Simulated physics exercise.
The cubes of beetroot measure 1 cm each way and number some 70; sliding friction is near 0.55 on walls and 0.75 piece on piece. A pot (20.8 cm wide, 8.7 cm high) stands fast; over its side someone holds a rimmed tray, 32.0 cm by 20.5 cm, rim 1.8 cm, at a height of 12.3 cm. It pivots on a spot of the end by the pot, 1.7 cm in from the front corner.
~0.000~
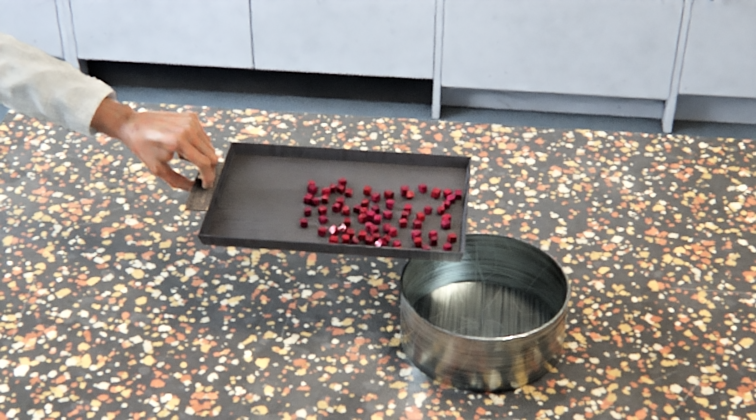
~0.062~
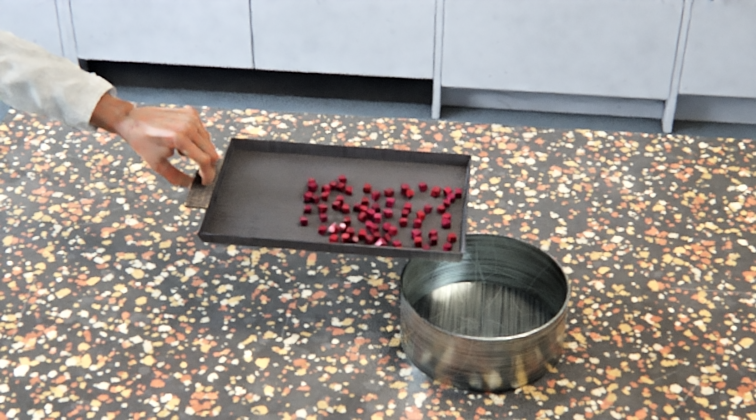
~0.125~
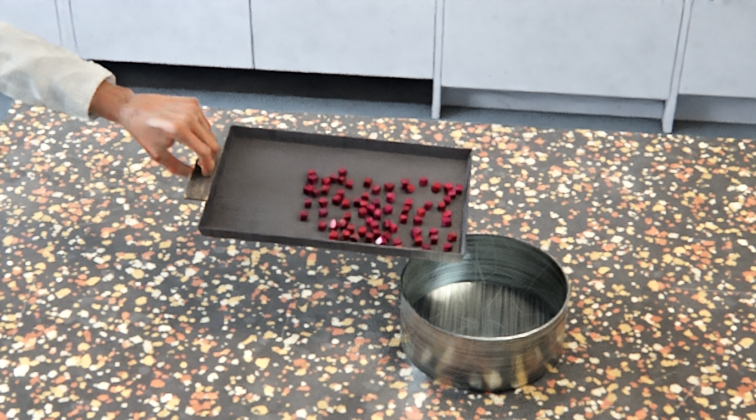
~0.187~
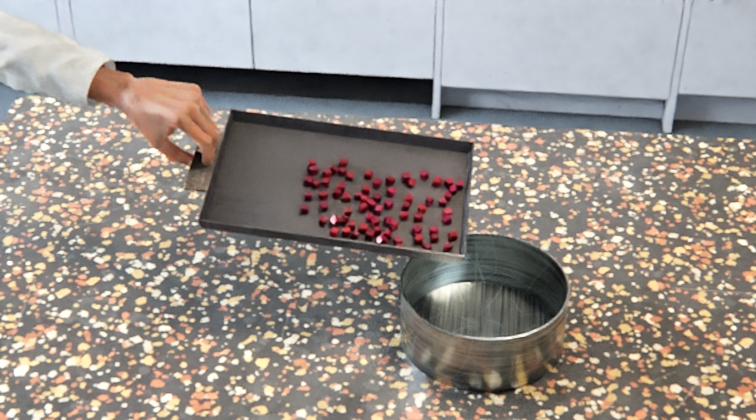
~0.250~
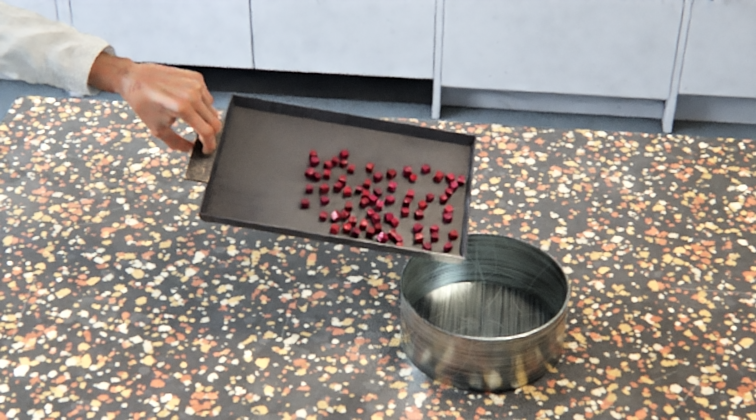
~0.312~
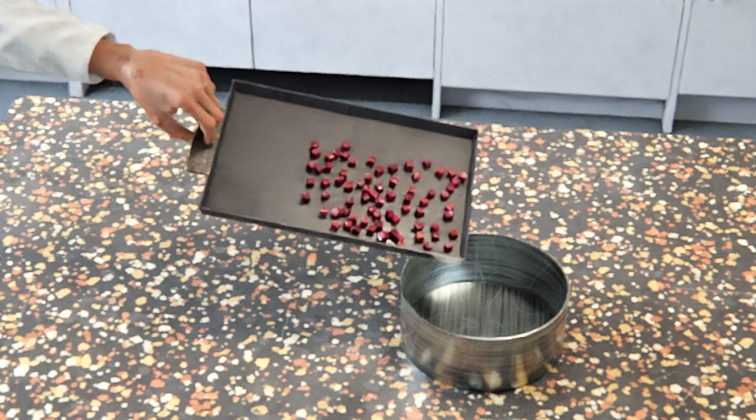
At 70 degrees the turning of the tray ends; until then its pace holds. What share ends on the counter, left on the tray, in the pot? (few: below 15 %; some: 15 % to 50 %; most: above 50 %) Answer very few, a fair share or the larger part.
Counter: Very few, tray: The larger part, pot: A fair share.
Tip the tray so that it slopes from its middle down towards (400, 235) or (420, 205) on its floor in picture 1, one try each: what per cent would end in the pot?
Some 40 and 20 per cent.
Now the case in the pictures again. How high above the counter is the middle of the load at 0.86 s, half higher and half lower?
Some 16 cm.
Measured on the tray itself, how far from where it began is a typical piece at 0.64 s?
About 3 cm.
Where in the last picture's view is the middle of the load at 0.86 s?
Around (426, 236).
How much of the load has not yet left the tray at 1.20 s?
Roughly 70 per cent.
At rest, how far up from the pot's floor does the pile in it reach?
Roughly 1.0 cm.
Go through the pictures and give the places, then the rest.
Tray tilt 0 degrees, front corners at (202, 233) and (460, 250); middle of the pieces at (378, 220); pot at (485, 283), in the first picture.
Tray tilt 1 degrees, front corners at (202, 231) and (460, 251); middle of the pieces at (378, 218), in the second picture.
Tray tilt 5 degrees, front corners at (202, 225) and (461, 252), lowest corner right front; middle of the pieces at (378, 215), in the third picture.
Tray tilt 10 degrees, front corners at (202, 218) and (461, 253), lowest corner right front; middle of the pieces at (379, 210), in the fourth picture.
Tray tilt 14 degrees, front corners at (203, 211) and (462, 255), lowest corner right front; middle of the pieces at (380, 206), in the fifth picture.
Tray tilt 19 degrees, front corners at (204, 205) and (462, 256), lowest corner right front; middle of the pieces at (381, 202); pot at (485, 283). Its pace works out near 75 degrees a second, in the sixth picture.
After 0.64 s, tilt 44 degrees; the tray holds 100 %, the pot 0 %.
After 0.86 s, tilt 60 degrees; the tray holds 95 %, the pot 0 %.
After 1.20 s, tilt 70 degrees; the tray holds 70 %, the pot 30 %.
In the end, at 2.2 s, counter 0 %, tray 65 %, pot 30 %.
